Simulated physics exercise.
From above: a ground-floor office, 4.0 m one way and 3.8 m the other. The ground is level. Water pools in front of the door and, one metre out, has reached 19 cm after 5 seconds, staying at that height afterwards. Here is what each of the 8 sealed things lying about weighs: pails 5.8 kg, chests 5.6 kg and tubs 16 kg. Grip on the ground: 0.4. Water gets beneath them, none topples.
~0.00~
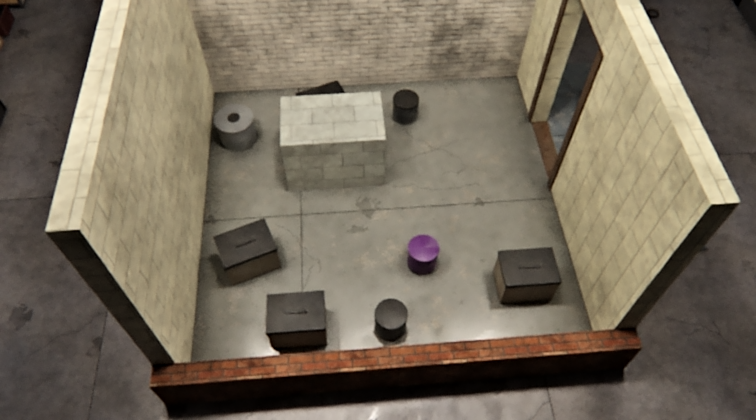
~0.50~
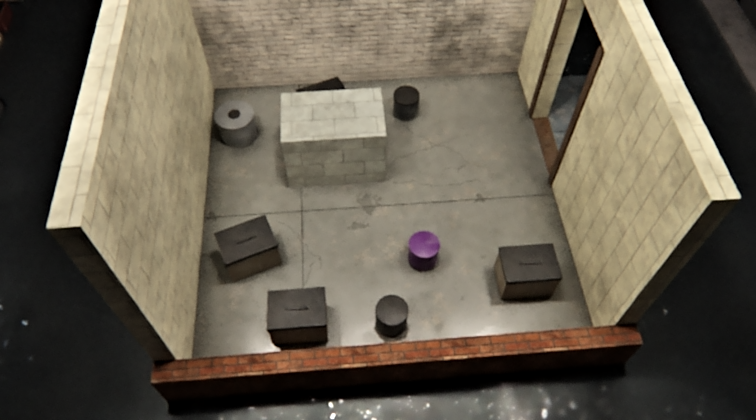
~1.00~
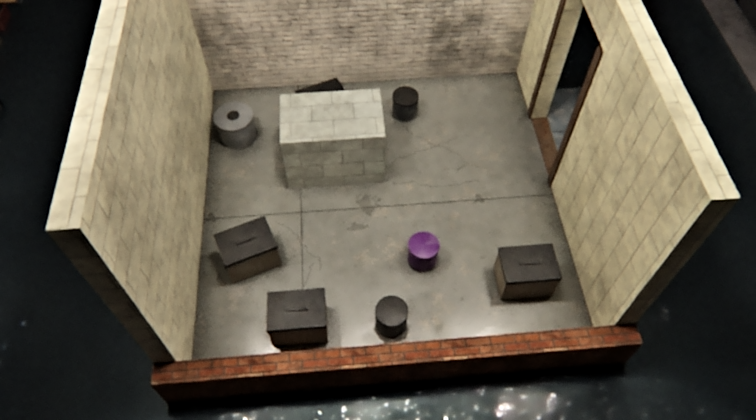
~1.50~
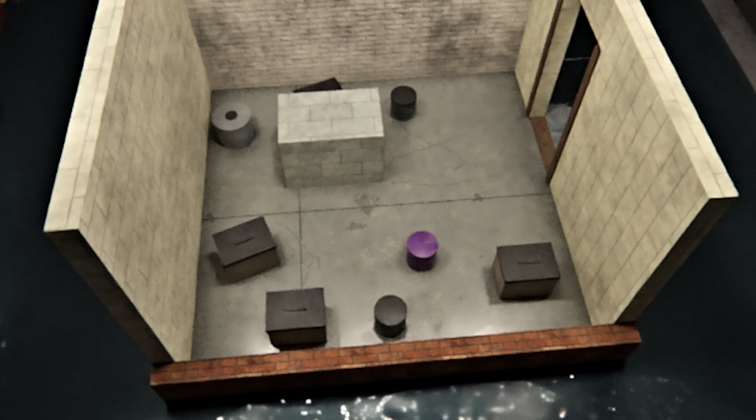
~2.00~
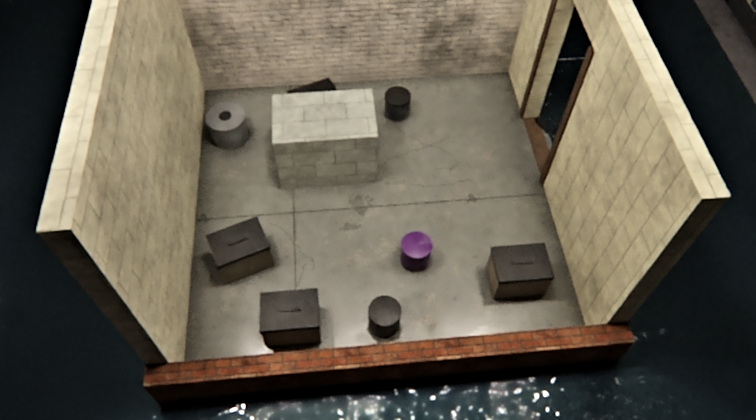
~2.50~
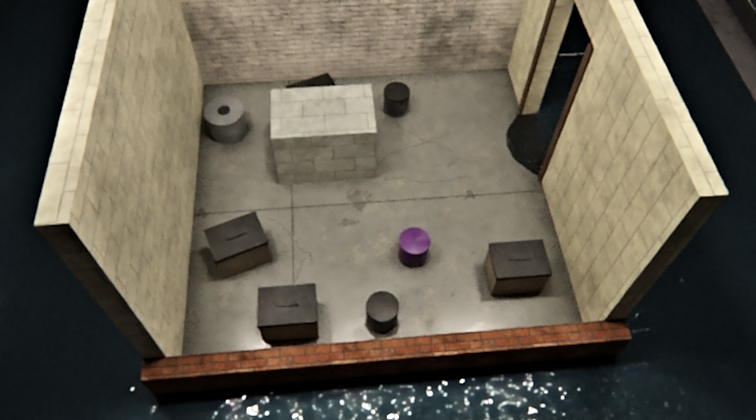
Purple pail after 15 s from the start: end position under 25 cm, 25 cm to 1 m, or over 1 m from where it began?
25 cm to 1 m.
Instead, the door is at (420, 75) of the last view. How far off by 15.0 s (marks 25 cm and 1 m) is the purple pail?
The purple pail ends up a great distance away.
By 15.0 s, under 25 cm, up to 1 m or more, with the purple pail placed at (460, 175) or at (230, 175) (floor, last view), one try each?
Taking them in order, it is swept well off and then it is swept well off.
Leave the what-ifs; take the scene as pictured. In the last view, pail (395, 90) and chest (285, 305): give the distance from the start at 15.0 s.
Respectively 200 and 100 cm.
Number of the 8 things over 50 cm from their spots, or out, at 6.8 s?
At that time I count 0.
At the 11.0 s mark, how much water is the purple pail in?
I'd say around 5 cm.
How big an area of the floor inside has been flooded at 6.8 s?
Somewhere around 10.5 m2, roughly.
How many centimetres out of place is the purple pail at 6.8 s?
It is about 0 cm out of place by then.
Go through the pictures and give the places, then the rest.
The purple pail at (424, 248), on the bottom; water covers 0.0 m2; 0 of 8 have shifted, in the first frame.
The purple pail at (424, 244), on the bottom; 0.0 m2 under water; 0 of 8 have shifted, in the second frame.
The purple pail at (424, 245) rests on the ground; water covers 0.0 m2; 0 of 8 have shifted, in the third frame.
The purple pail at (423, 244) rests on the ground; 0.0 m2 under water; 0 of 8 have shifted, in the fourth frame.
The purple pail at (417, 245) rests on the ground; water covers 0.0 m2; 0 of 8 have shifted, in the fifth frame.
The purple pail at (415, 240) rests on the ground; water covers 0.2 m2; 0 of 8 have shifted, in the sixth frame.
After 3.5 s the purple pail is near (415, 240), 0.0 m from its start, aground; 0 afloat.
After 6.8 s the purple pail is near (415, 240), 0.0 m from its start, aground; 1 afloat.
After 11.0 s the purple pail is near (415, 241), 0.0 m from its start, aground; 4 afloat.
After 15.0 s the purple pail is near (481, 277), 0.8 m from its start, aground; 7 afloat.
